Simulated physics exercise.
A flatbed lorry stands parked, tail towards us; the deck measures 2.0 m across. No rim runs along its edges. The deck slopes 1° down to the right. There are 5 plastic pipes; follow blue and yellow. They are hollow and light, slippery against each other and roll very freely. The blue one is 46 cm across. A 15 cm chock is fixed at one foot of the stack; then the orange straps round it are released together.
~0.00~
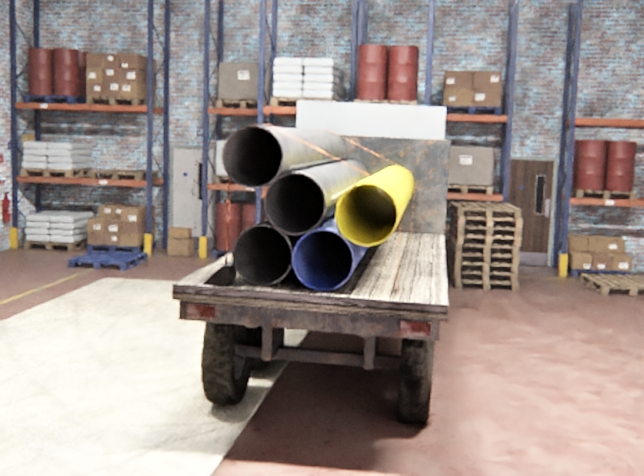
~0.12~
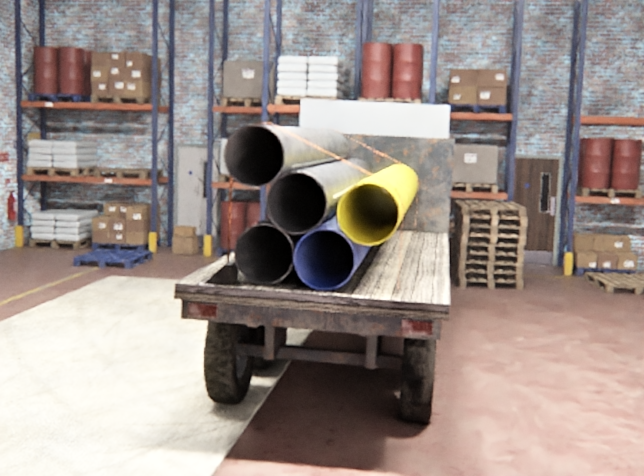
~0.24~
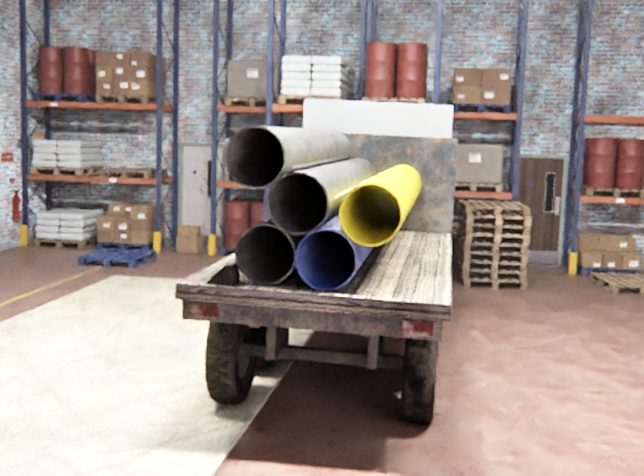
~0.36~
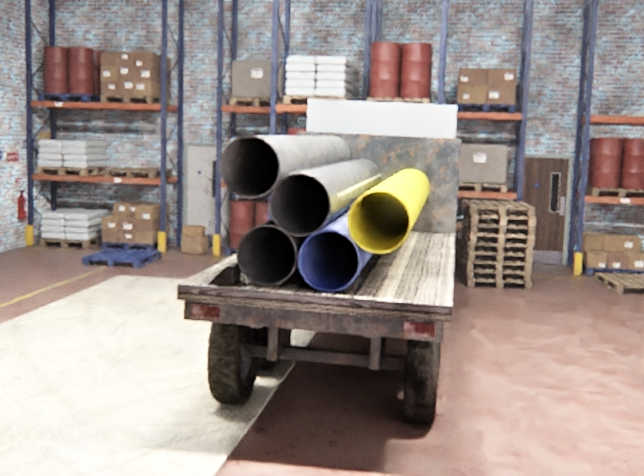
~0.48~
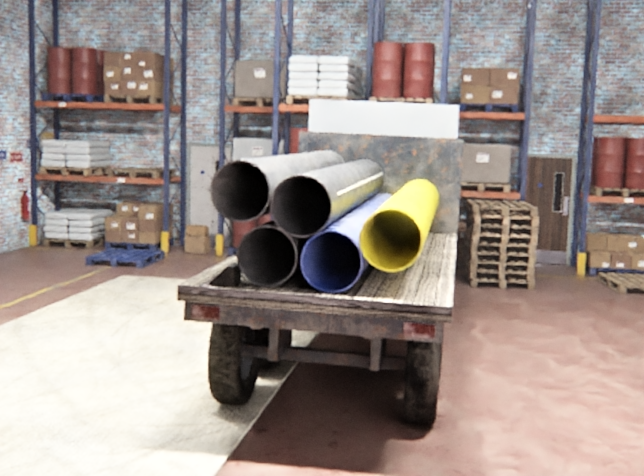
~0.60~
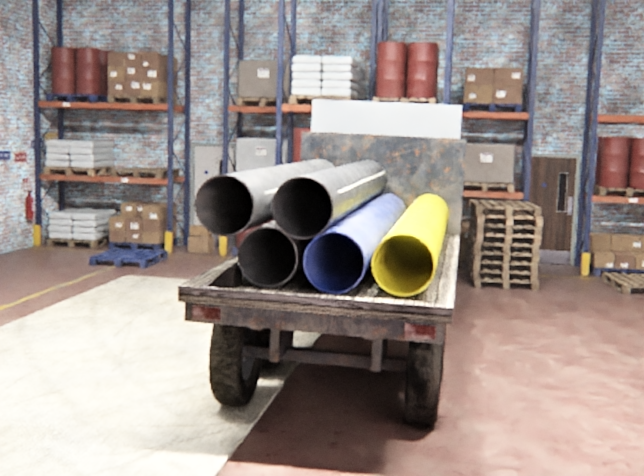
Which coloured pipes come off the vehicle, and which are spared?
Blue ends on the ground. Yellow ends on the ground.
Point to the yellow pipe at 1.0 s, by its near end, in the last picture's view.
At about (438, 270).
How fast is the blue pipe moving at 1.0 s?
Near 0.2 m/s.
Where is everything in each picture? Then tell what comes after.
The first frame shows blue (323, 260), yellow (367, 215); straps tight; chock at (226, 275); the deck slopes 1° down to the right; 2 of the 5 lie on the deck itself.
The second frame shows blue (325, 259), yellow (368, 214); straps on.
The third frame shows blue (326, 260), yellow (370, 215); straps gone.
The fourth frame shows blue (329, 261), yellow (379, 222); no straps.
The fifth frame shows blue (331, 262), yellow (391, 241); no straps.
The sixth frame shows blue (334, 263), yellow (403, 266); no straps; chock at (231, 277).
Then, 1.0 s in, blue is on the deck, 80 cm from the right edge, rolling right; yellow is on the deck, 10 cm from the right edge, rolling right; 1 off so far.
Then, 1.5 s in, blue is on the deck, 65 cm from the right edge, rolling right; yellow is dropping off the right side; 2 off so far.
Then, 2.1 s in, blue is on the deck, 25 cm from the right edge, rolling right; yellow is down on the right; 2 off so far.
Then, 2.7 s in, blue is dropping off the right side; yellow is on the ground to the right; 3 off so far.
In the end (8.9 s), blue is on the ground to the right; yellow is on the ground to the right; 4 off so far.
